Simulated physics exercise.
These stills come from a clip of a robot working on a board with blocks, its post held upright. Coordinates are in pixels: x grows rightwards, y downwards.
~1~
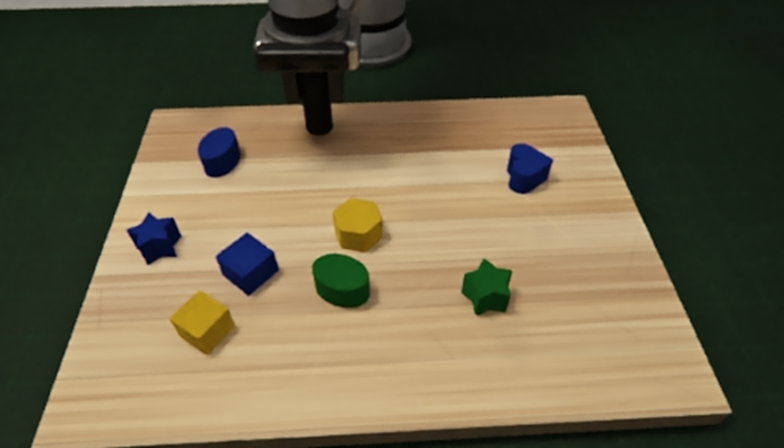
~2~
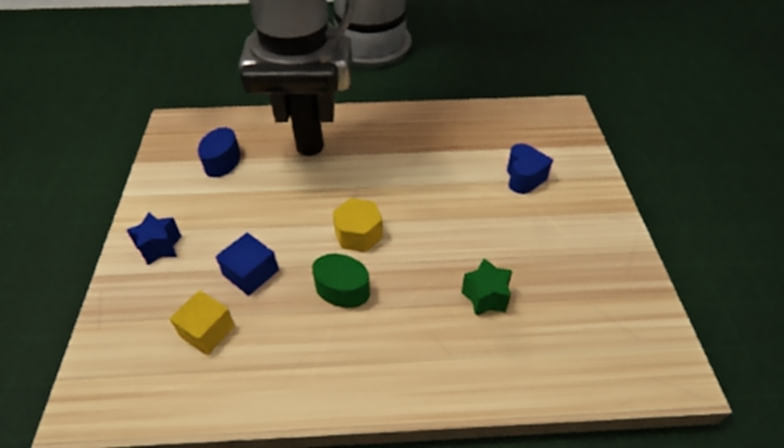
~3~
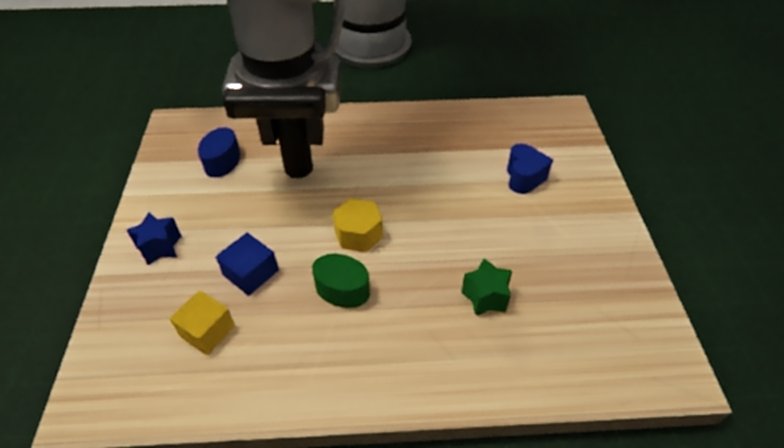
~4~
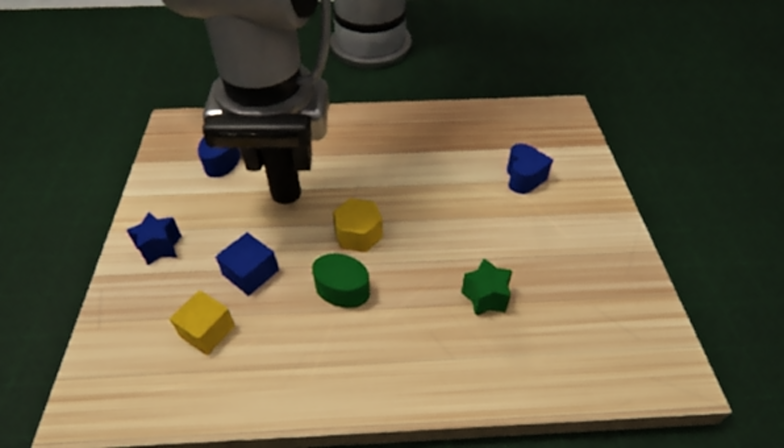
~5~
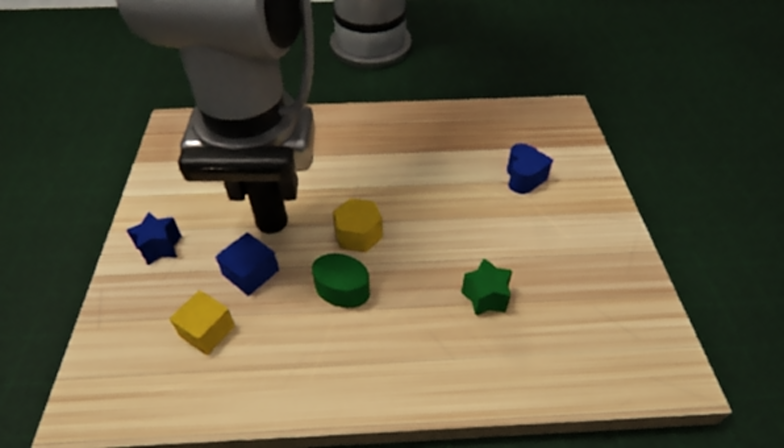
The robot arm moves forward and slightly left over the board while the blocks stay still.
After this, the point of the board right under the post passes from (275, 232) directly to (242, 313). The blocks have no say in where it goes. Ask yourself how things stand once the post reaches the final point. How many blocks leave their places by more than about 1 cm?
My best guess is that a pair of blocks move over 1 cm.
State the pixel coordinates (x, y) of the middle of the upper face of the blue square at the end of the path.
The centre of its top face lies at (203, 326).
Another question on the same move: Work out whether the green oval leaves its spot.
The block stays on its spot.
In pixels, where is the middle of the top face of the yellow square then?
That would be at about pixel (162, 355).
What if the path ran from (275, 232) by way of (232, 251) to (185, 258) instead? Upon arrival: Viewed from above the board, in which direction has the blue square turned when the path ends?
It swings round anticlockwise.
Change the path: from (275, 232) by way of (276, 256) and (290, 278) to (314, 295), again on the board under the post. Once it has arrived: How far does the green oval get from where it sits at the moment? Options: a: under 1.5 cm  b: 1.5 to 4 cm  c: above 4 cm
My pick is b.
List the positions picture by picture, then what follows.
Post's lower end at (320, 127); yellow square at (199, 313); blue square at (245, 254); green oval at (340, 271), in the first frame.
Post at (310, 147); blocks still, in the second frame.
Post at (299, 169); blocks still, in the third frame.
Post at (286, 194); blocks still, in the fourth frame.
Post at (272, 222); yellow square at (199, 313); blue square at (245, 254); green oval at (340, 271), in the fifth frame.
On the path given first. One third of the way, post at (262, 248); blue square at (237, 267).
Two thirds of the way, post at (250, 276); yellow square at (187, 328); blue square at (221, 297).
At the end, post at (239, 304); yellow square at (162, 355), turned 15° clockwise; blue square at (203, 326); green oval still.
